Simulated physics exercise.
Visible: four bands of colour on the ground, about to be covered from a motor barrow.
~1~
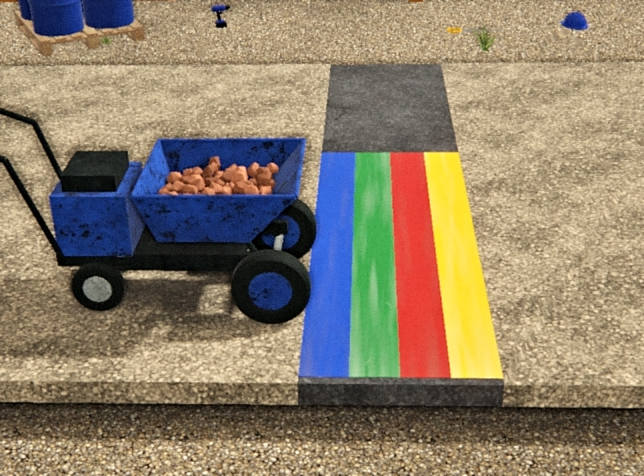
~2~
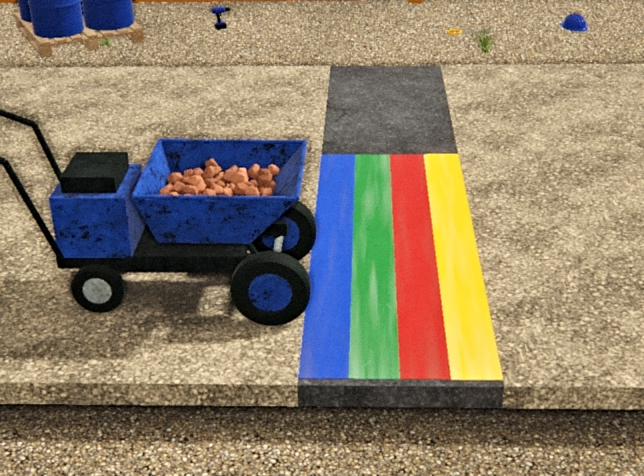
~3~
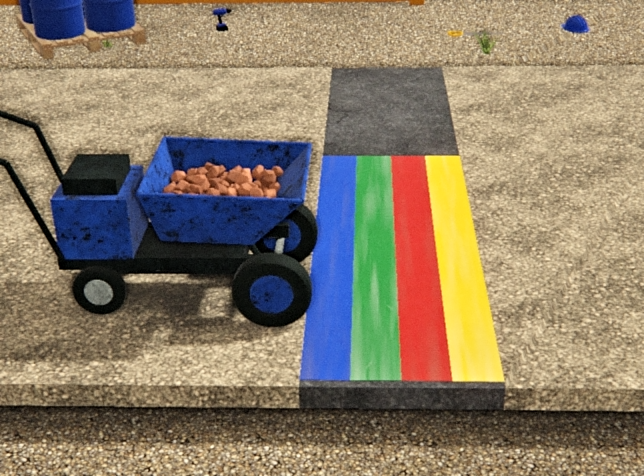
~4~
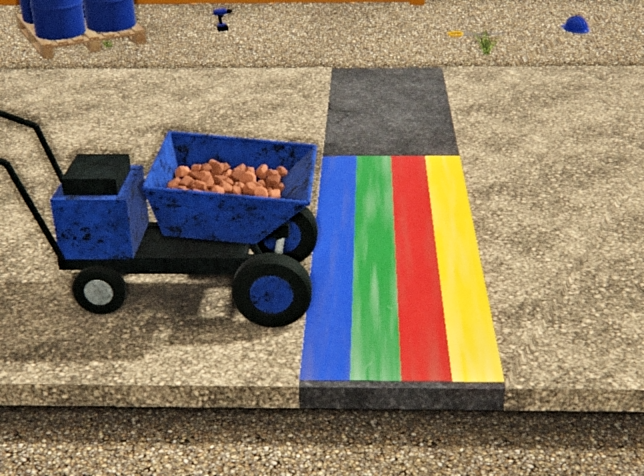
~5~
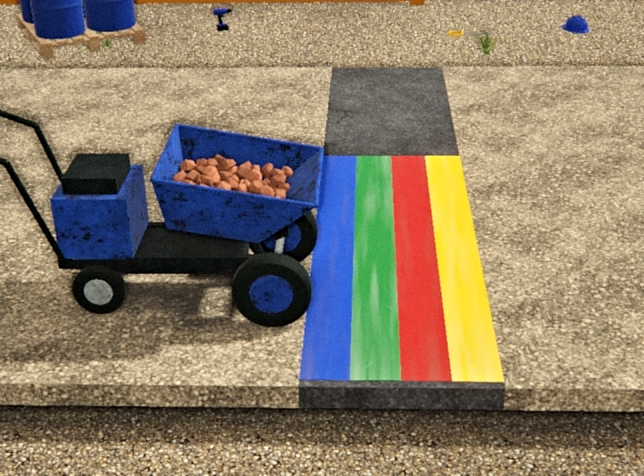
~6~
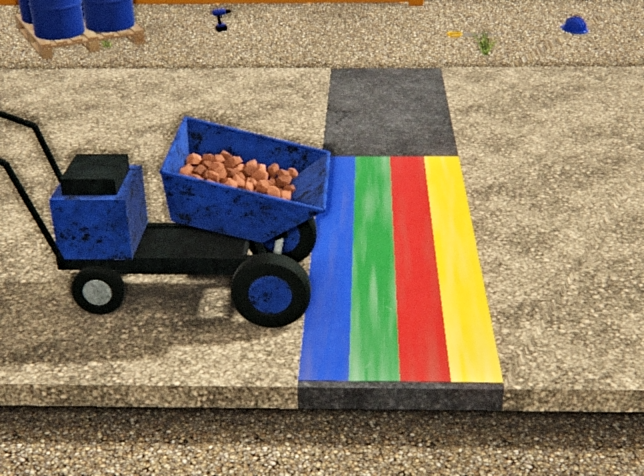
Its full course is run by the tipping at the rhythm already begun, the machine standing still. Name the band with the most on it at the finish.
The red one.
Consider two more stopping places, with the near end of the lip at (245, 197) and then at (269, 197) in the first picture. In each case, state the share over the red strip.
The share would be near 20 percent, and then near 30 percent.
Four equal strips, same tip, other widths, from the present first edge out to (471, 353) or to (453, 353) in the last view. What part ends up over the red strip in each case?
I'd estimate some 50 per cent, and then some 40 per cent.
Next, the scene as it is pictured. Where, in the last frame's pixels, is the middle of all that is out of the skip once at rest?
I'd mark it at roughly (416, 289).
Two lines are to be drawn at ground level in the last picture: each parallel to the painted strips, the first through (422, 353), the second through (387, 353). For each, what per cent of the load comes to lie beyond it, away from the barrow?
Roughly 50 and 80 %.
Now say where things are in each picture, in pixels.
The first picture shows lip of the skip near (296, 197), level; top of the load near (217, 190), lumps of rubble; blue strip near (326, 345); green strip near (374, 345); red strip near (423, 345); yellow strip near (472, 346).
The second picture shows lip of the skip near (297, 199), level; top of the load near (218, 191).
The third picture shows lip of the skip near (302, 202), tipped barely; top of the load near (202, 187).
The fourth picture shows lip of the skip near (308, 204), tipped a little; top of the load near (201, 187).
The fifth picture shows lip of the skip near (315, 206), tipped a little; top of the load near (212, 179).
The sixth picture shows lip of the skip near (323, 211), tipped clearly; top of the load near (203, 175); blue strip near (325, 348); green strip near (374, 349); red strip near (423, 349); yellow strip near (472, 350).
Shortly afterwards, skip tipped steeply; the whole lot in the skip.
Next, skip tipped steeply; the bulk in the skip; a little over the green strip; a little over the red strip.
Some moments later, skip tipped right over; only a few in the skip; near a quarter over the green strip; near half over the red strip; near a quarter over the yellow strip; a little off the paint.
In the end, skip tipped right over; only a few over the blue strip; near a quarter over the green strip; near half over the red strip; near a quarter over the yellow strip; a little off the paint.
